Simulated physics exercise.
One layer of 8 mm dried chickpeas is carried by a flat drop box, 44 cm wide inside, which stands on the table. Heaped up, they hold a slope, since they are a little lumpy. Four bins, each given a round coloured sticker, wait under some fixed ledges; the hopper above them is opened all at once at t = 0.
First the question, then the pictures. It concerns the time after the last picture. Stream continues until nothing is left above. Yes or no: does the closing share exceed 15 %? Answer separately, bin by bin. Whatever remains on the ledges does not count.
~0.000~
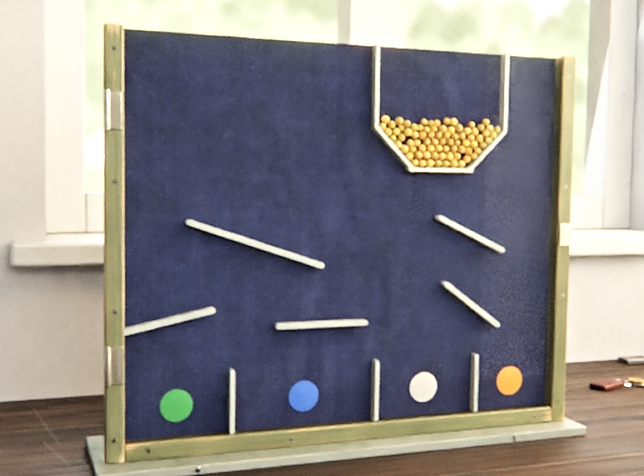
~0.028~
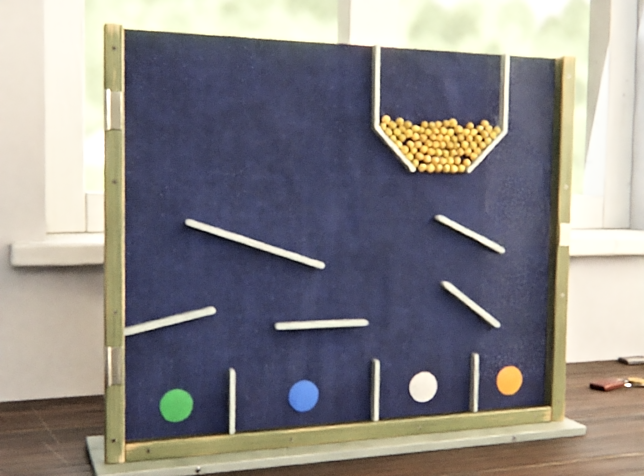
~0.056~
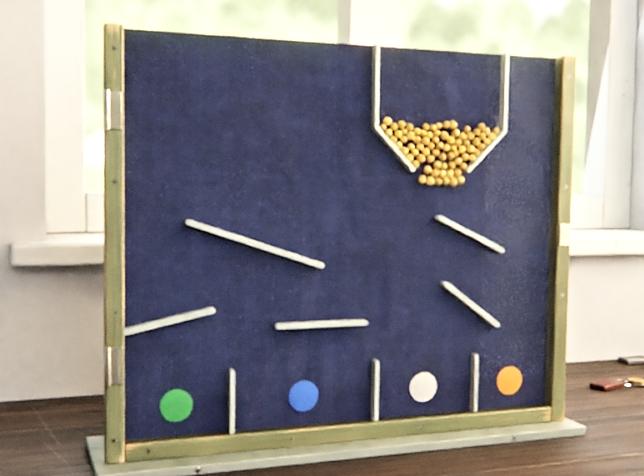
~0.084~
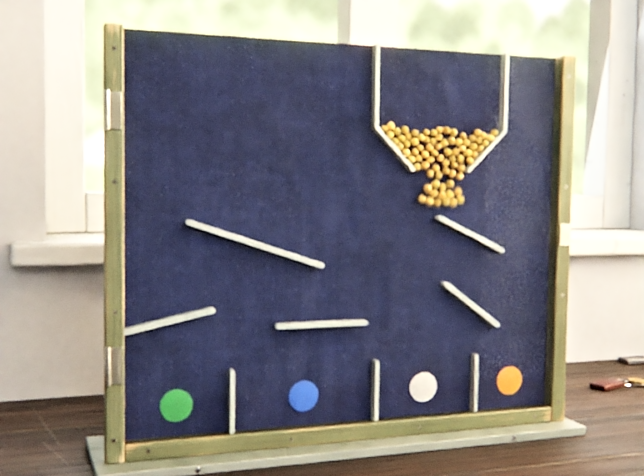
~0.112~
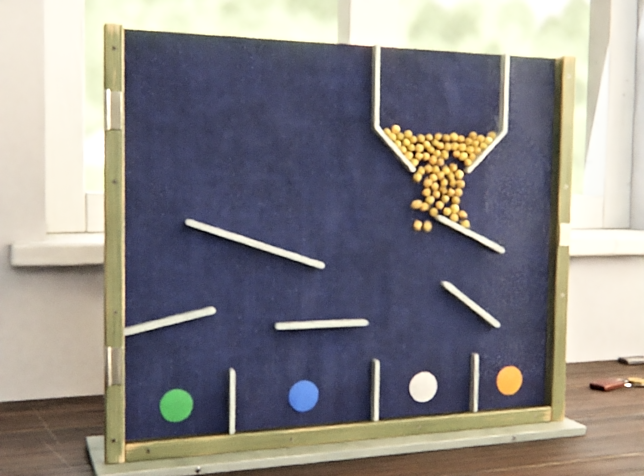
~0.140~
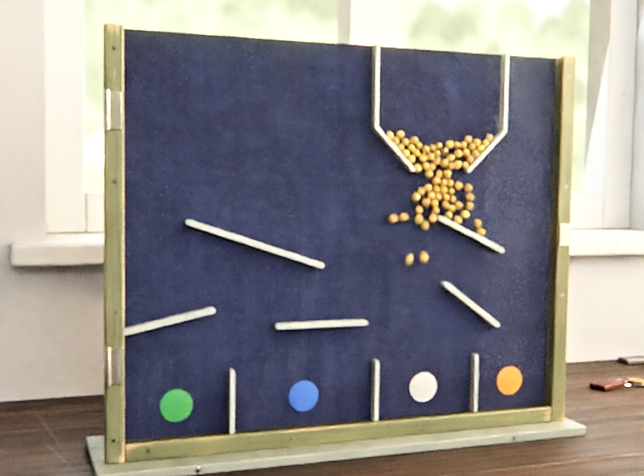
Green: No. Orange: Yes. White: Yes. Blue: No.
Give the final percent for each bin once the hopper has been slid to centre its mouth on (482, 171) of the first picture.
Final per cent - green bin: 0, orange bin: 100, white bin: 0, blue bin: 0.
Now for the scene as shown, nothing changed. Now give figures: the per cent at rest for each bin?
So, in percent: Green bin gets 0, orange bin gets 50, white bin gets 40, and blue bin gets 10.
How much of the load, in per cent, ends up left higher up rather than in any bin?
5 per cent.
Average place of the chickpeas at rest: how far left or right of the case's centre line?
The average place ends up near 11 cm to the right of the middle.
After 0.24 s 90 % have left the hopper; down in the bins, white 5 %.
After 0.34 s 100 % have left the hopper; down in the bins, orange 5 %, white 25 %, blue 5 %.
After 0.55 s 100 % have left the hopper; down in the bins, orange 30 %, white 40 %, blue 10 %.
In the end, by 1.5 s, green 0 %, orange 50 %, white 40 %, blue 10 %, left higher up 5 %.
